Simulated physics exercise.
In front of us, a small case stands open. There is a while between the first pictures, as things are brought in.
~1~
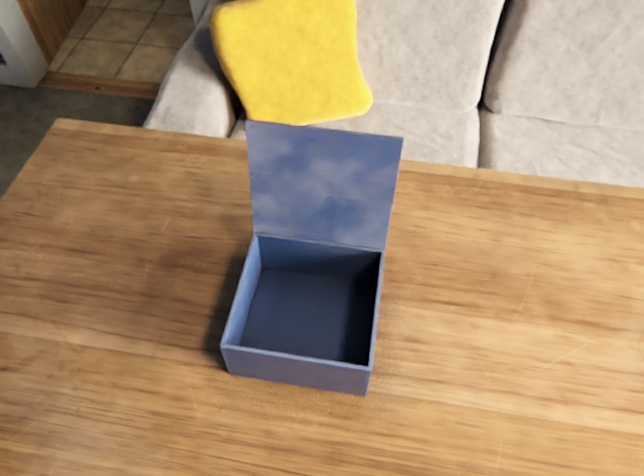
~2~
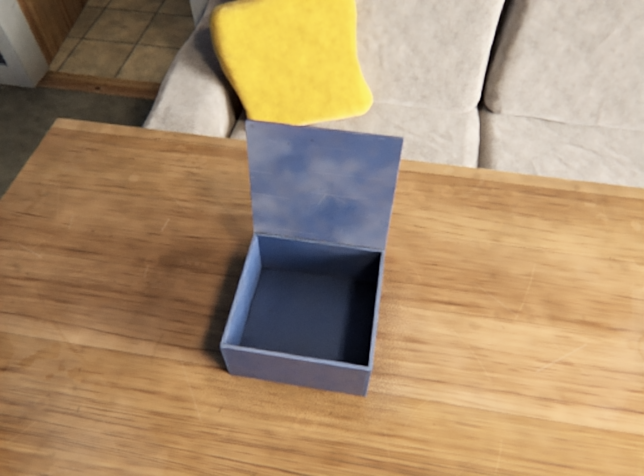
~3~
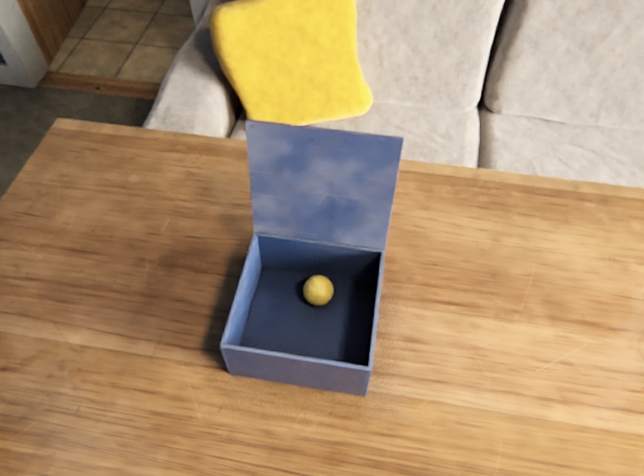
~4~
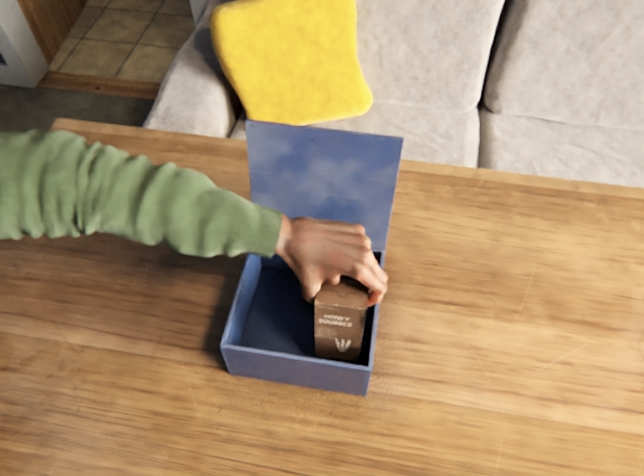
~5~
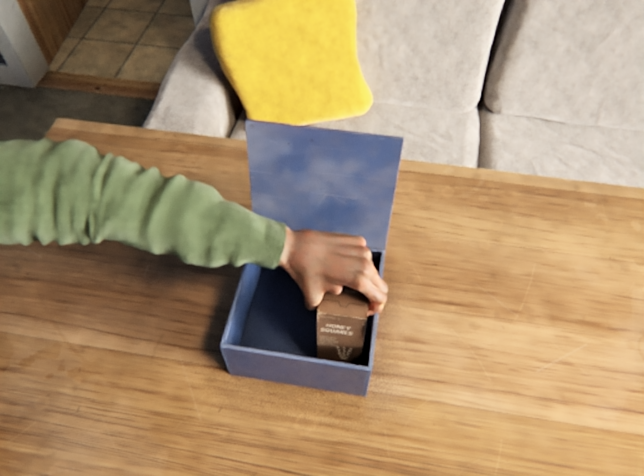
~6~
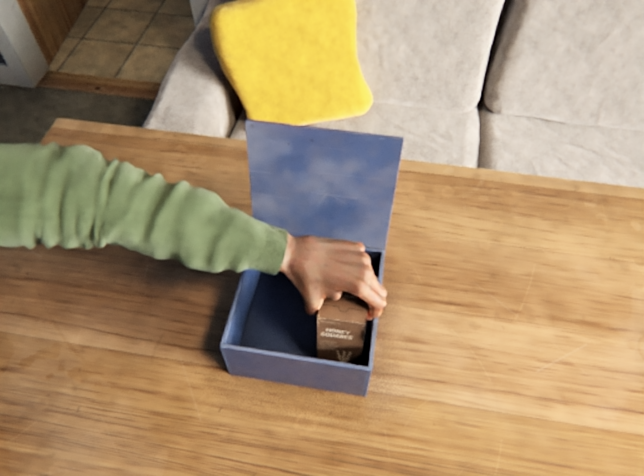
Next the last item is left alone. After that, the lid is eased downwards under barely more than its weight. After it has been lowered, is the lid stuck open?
Yes.
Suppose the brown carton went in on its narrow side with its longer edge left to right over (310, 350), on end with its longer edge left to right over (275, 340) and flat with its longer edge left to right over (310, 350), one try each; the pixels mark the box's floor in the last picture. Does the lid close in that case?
Shut; open; shut.
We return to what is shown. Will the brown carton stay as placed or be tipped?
It stays as it was set.
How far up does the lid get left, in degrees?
About 30° above the rim.
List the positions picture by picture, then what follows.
The last thing is not in view yet, in the first frame.
The last thing is not in view yet, in the second frame.
The last thing is not in view yet; yellow lemon (318, 290), in the third frame.
Coming down; brown carton (341, 317), in the fourth frame.
Coming down; brown carton (342, 325), in the fifth frame.
Put in, still held; brown carton (342, 330), in the sixth frame.
Then, 1.10 s after the last picture, lid starting down.
Then, 1.50 s after the last picture, lid 66° above the rim.
Then, 1.90 s after the last picture, lid 38° above the rim.
At rest, lid 31° above the rim; both in place. Seen from the same camera at the end, brown carton near (342, 330).
